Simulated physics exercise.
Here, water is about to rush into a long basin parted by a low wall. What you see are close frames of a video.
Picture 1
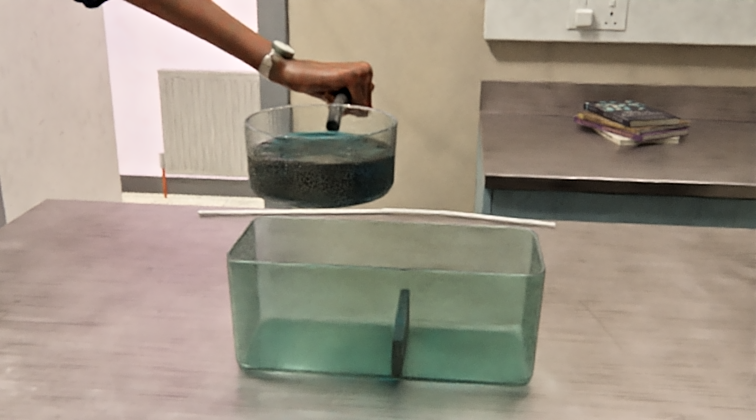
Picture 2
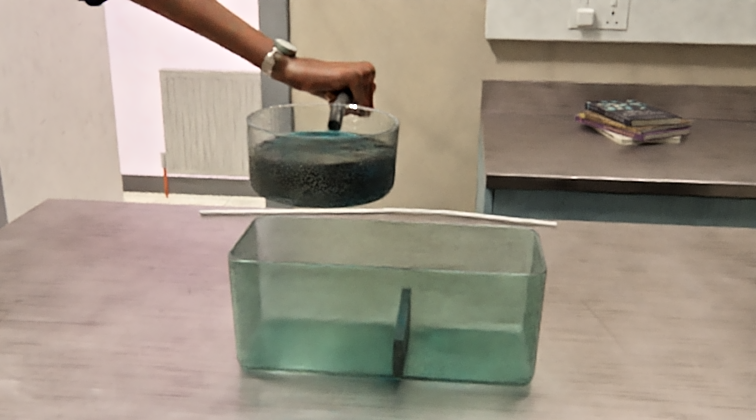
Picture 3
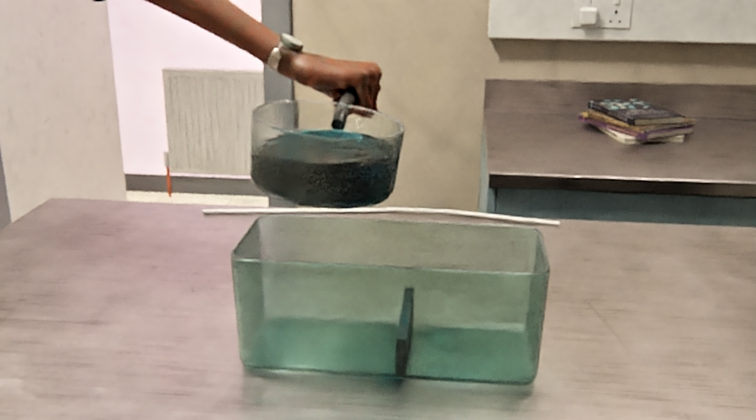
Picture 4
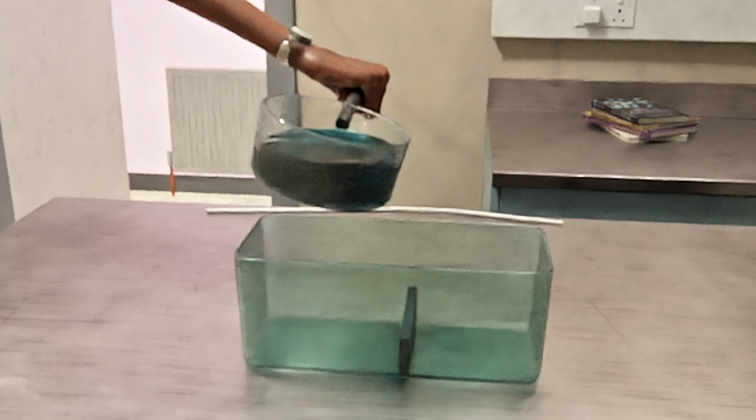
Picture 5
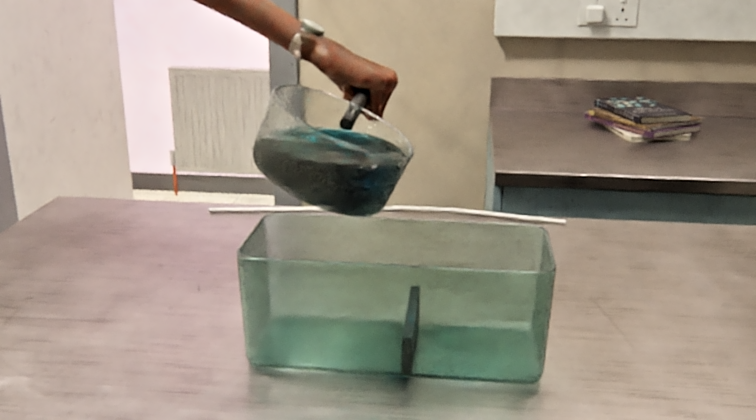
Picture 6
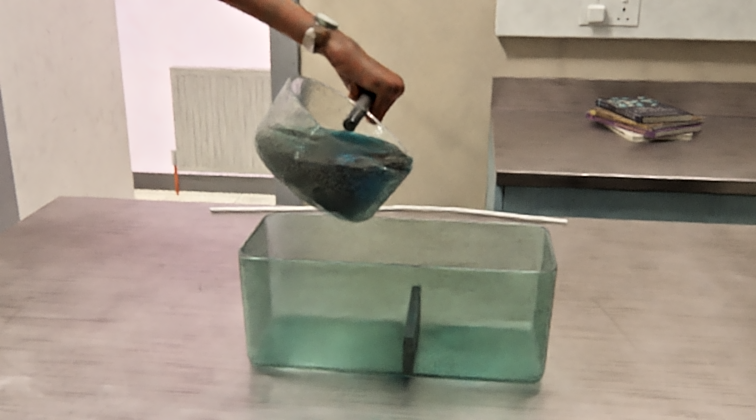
The footage shows a hand holding a round, clear container of dark bluish liquid above a long glass basin with a low dividing wall, gradually tilting the container down to the right while the basin stays still on the table.
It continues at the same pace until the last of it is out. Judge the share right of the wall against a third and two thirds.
Lands in the middle band.
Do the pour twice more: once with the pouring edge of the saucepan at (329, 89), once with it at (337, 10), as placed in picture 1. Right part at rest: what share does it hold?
Start one gives some 15 %, start two some 25 %.
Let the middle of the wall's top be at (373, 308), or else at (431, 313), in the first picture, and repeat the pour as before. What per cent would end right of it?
Result: 85 % first, 25 % second.
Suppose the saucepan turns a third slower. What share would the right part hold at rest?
I'd estimate about 65 percent ends up there.
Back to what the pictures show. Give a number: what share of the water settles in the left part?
Close to 45 in a hundred.
A moment on, the saucepan is tipped right over and 20 per cent is still to pour, 11 is left of the wall and 42 right of it.
Next, the saucepan is tipped right over and 5 per cent is still to pour, 29 is left of the wall and 61 right of it.
Then the saucepan is tipped right over and 1 per cent is still to pour, 41 is left of the wall and 56 right of it.
Later the saucepan is tipped right over and 0 per cent is still to pour, 45 is left of the wall and 54 right of it.
At rest 45 per cent lies left of the wall, 54 right of it and 1 outside.
